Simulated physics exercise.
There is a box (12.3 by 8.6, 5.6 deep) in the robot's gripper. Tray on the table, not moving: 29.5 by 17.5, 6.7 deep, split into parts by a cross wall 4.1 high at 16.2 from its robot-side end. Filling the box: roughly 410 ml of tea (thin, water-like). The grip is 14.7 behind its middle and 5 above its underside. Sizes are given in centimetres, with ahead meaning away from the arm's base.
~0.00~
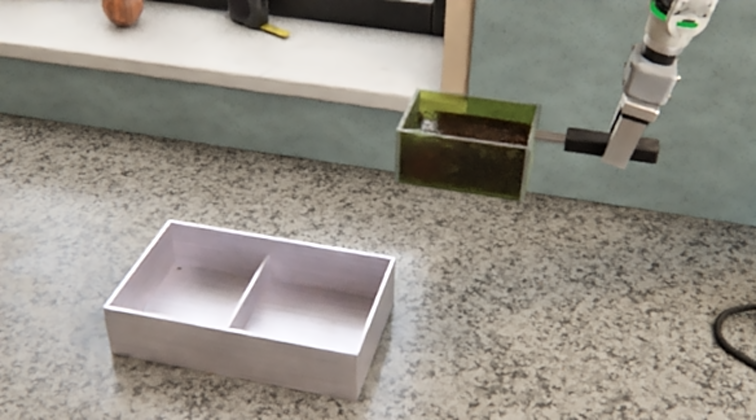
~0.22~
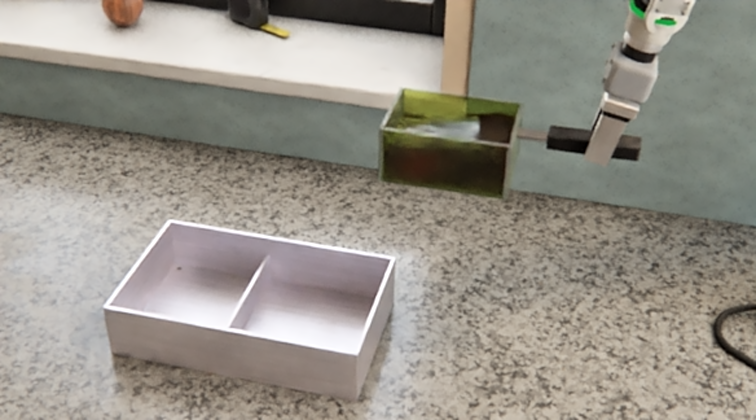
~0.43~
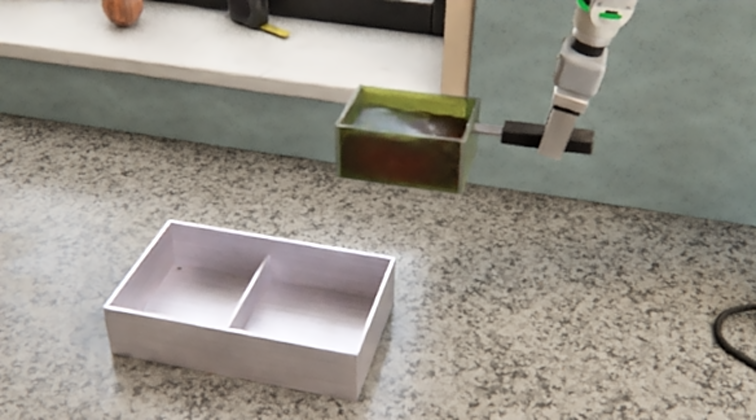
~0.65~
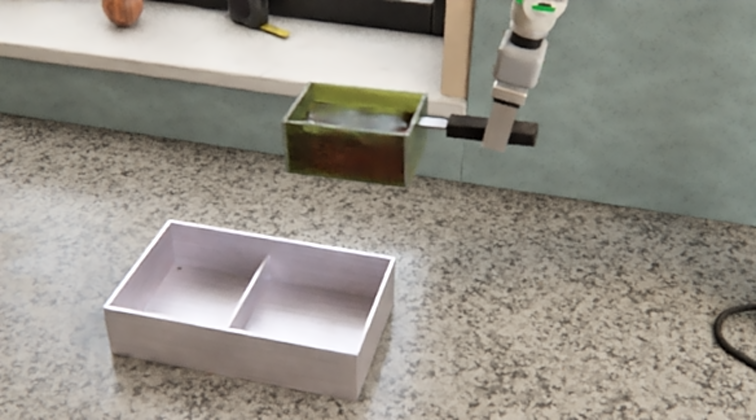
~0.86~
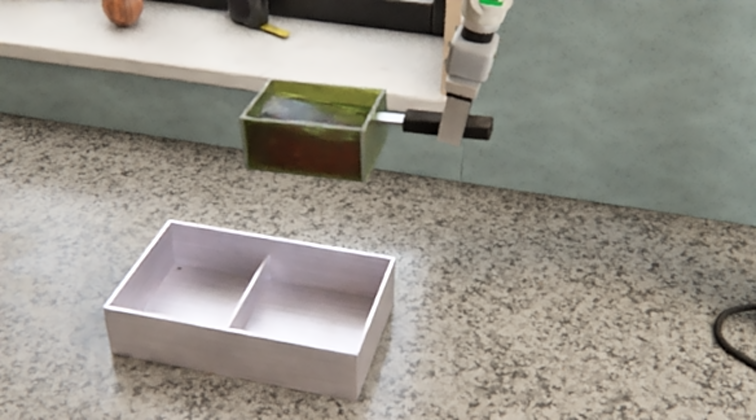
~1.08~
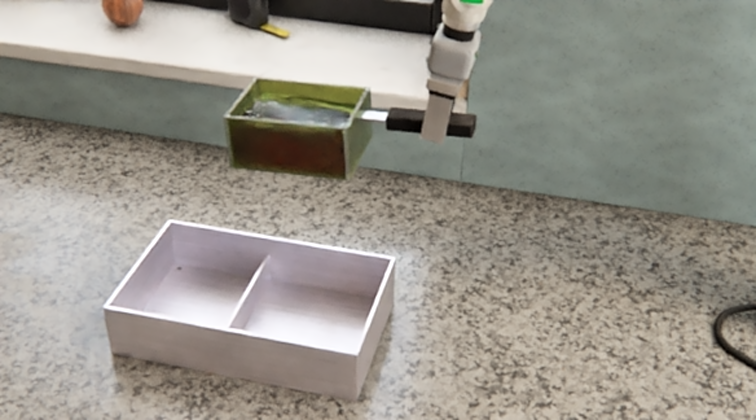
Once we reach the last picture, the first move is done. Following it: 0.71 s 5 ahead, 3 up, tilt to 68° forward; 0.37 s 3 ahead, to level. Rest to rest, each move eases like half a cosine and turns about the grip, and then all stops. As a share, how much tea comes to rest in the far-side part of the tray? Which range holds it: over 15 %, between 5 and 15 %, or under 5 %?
It lies over 15 %.
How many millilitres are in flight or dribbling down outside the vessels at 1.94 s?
Roughly 15 ml at that time.
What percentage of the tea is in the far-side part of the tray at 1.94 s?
It works out to roughly 30 percent.
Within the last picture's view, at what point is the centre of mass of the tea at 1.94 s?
Somewhere close to (256, 273), I'd say.
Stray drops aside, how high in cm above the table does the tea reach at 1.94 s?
Max height: Near 23 cm above the table.
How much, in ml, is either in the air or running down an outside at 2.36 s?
Some 40 ml at that time.
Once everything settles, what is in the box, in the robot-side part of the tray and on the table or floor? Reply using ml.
Roughly 100, 140, 40 ml.
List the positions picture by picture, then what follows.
In the first picture, box floor at (467, 165), level; upper third of the tea around (469, 137), from x 400 to 530, top at y 110; 410 ml in the box.
In the second picture, box floor at (450, 163), level; upper third of the tea around (470, 136), from x 385 to 515, top at y 115.
In the third picture, box floor at (408, 159), tilted 1° forward; upper third of the tea around (405, 131), from x 345 to 475, top at y 105.
In the fourth picture, box floor at (358, 154), tilted 2° forward; upper third of the tea around (361, 126), from x 290 to 420, top at y 105.
In the fifth picture, box floor at (318, 150), tilted 3° forward; upper third of the tea around (302, 120), from x 250 to 380, top at y 95.
In the sixth picture, box floor at (303, 148), tilted 3° forward; upper third of the tea around (294, 120), from x 235 to 365, top at y 95; 410 ml in the box.
By 1.51 s, tilted 46° forward, liquid up to 23 above the table; 335 ml in the box, 5 ml in the robot-side part, 70 ml in the air or running down outside.
By 1.94 s, tilted 43° forward, liquid up to 86 above the table; 135 ml in the box, 135 ml in the robot-side part, 120 ml in the far-side part, 5 ml on the table or floor, 15 ml in the air or running down outside.
By 2.36 s, level, liquid up to 50 above the table; 135 ml in the robot-side part, 120 ml in the far-side part, 100 ml in the box, 15 ml on the table or floor, 40 ml in the air or running down outside.
By 3.16 s, level, liquid up to 32 above the table; 135 ml in the robot-side part, 135 ml in the far-side part, 100 ml in the box, 40 ml on the table or floor.
Final state, 135 ml in the robot-side part, 135 ml in the far-side part, 100 ml in the box, 40 ml on the table or floor. That is 33 % in the far-side part of the tray.
